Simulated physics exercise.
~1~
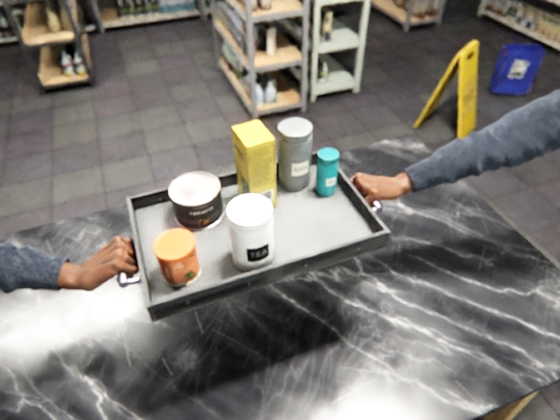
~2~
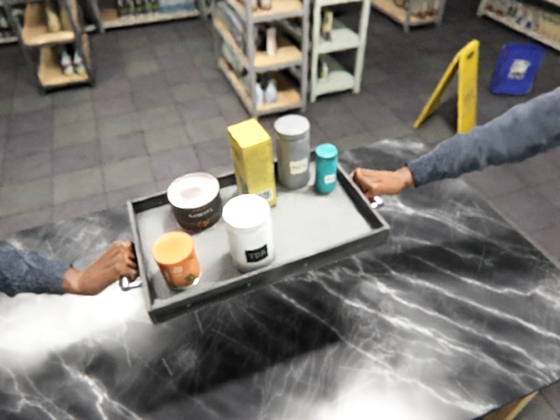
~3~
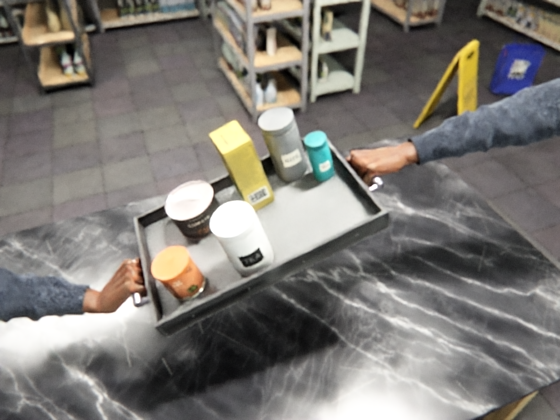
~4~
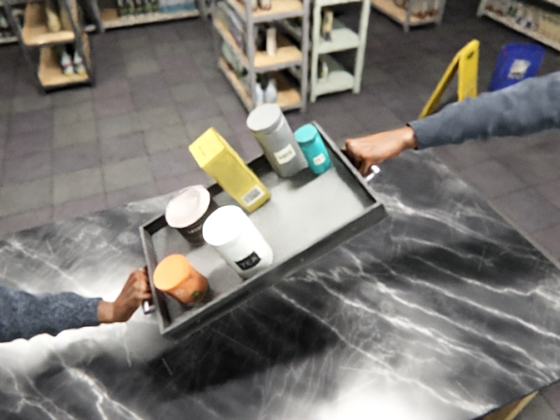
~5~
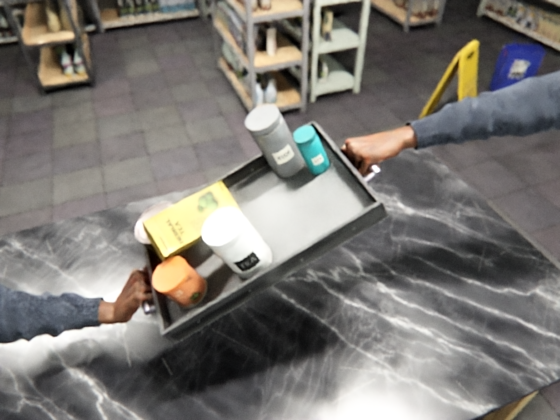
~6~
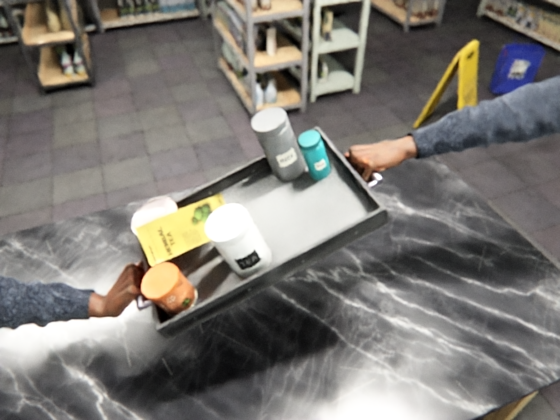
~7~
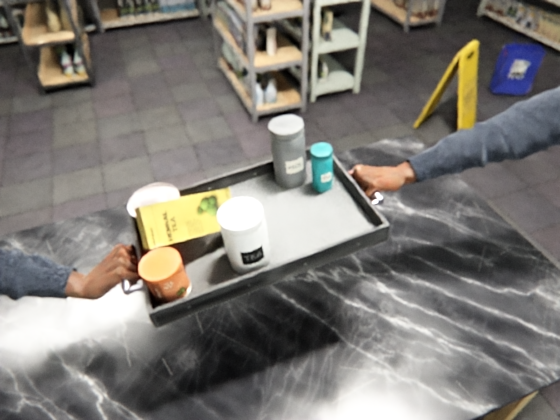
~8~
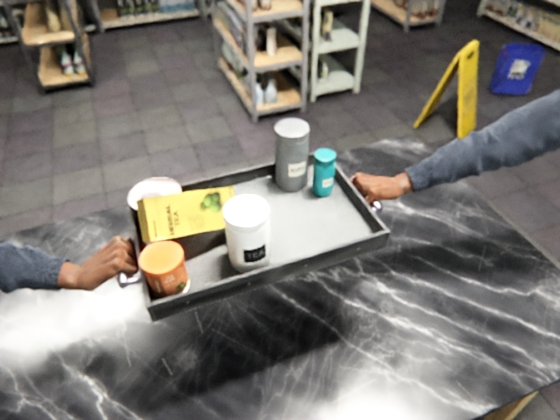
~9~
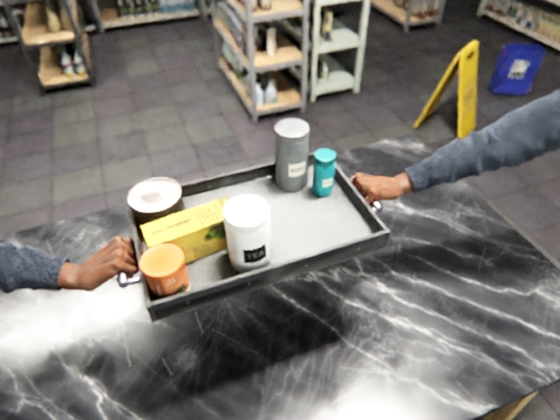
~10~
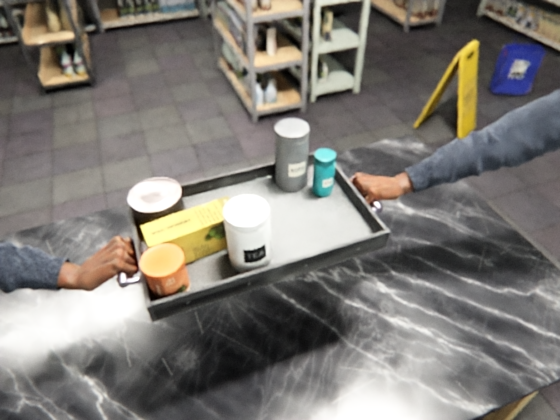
In a shop with shelves and a yellow floor sign behind, two hands hold a grey tray above a dark marbled counter, carrying six containers. The hands tip the tray down to the left, and the tall yellow carton leans that way. The carton topples onto its side against the black tub, which shifts towards the left end, while the orange tin slides slightly. The hands bring the tray back level, and the carton settles flat between the tub and the tin. It ends lying there, with the white jar, grey jar and turquoise shaker still standing.
